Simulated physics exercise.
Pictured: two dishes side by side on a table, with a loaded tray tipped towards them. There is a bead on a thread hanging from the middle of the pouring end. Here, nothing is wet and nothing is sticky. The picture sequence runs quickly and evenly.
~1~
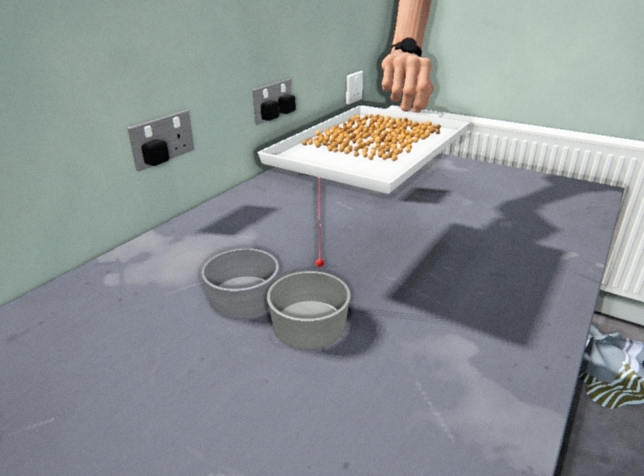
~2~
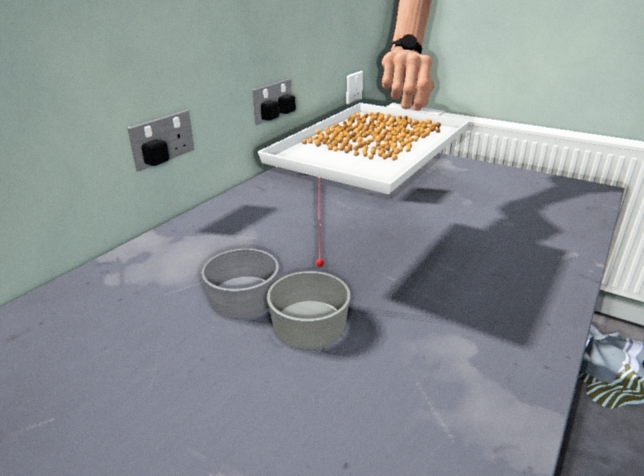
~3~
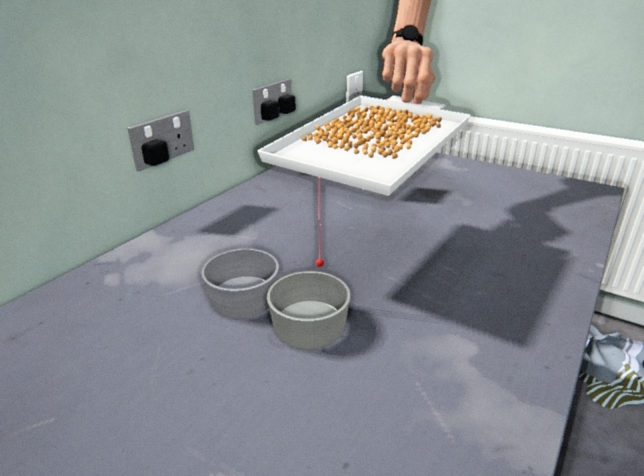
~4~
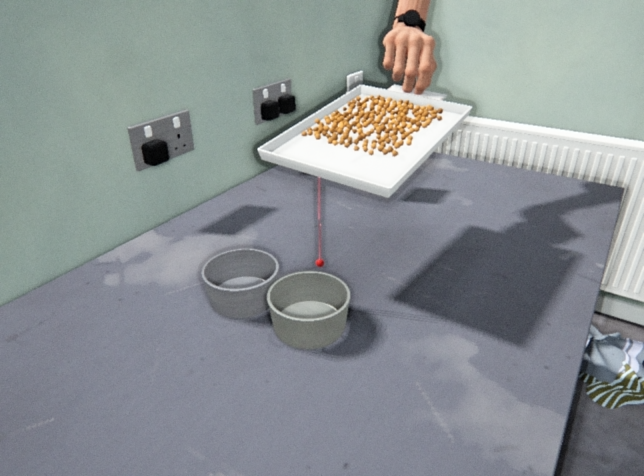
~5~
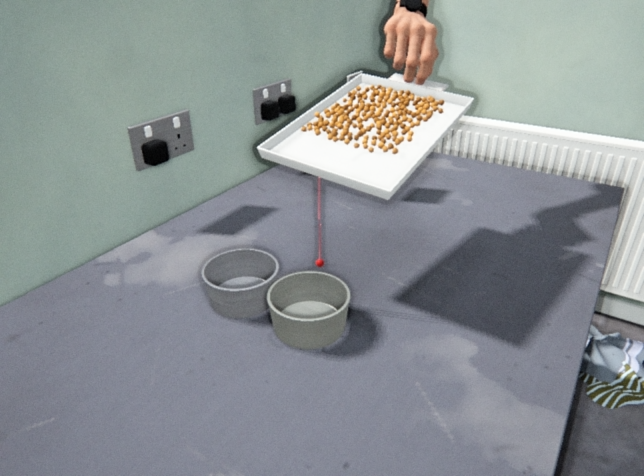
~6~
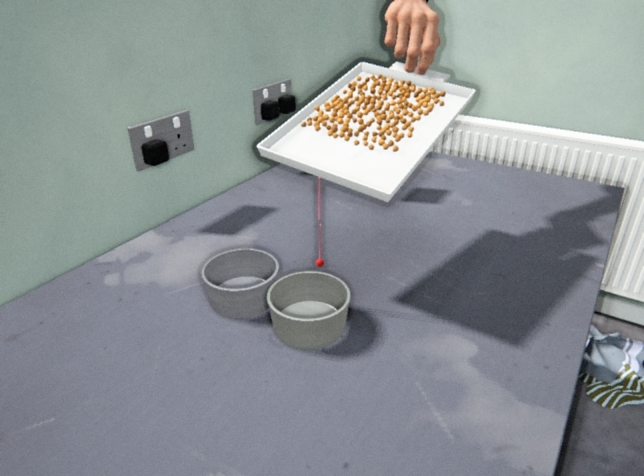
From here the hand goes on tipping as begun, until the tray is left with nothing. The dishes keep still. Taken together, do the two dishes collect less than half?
Yes, most never reaches the dishes.
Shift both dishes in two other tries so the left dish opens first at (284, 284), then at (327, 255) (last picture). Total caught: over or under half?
For the earlier try a larger portion is kept, for the later one a smaller portion.
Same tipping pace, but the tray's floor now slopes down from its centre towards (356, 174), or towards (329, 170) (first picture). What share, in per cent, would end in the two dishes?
The share is 50 per cent in the first and 70 per cent in the second.
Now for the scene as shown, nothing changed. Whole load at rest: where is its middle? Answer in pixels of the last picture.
Roughly pixel (365, 337).
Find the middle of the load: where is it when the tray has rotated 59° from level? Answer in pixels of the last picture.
Centre estimate: (373, 169).
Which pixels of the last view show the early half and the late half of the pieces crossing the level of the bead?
The leading part at (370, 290), the rest of it at (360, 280).
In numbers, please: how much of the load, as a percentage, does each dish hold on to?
The left dish ends up with around 0 percent of the load, the right dish with around 20 percent.
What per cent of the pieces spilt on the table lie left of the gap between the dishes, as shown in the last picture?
Estimate: About 0 per cent.
Shortly afterwards, tray tipped steeply; all but a few on the tray; only a few outside both; a little in the air.
Next, tray tipped right over; near two thirds on the tray; only a few in the right dish; near a quarter outside both; a little in the air.
Some moments later, tray tipped past a quarter turn; near a quarter in the right dish; the bulk outside both.
In the end, tray tipped past a quarter turn; near a quarter in the right dish; none at all in the left dish; the bulk outside both.
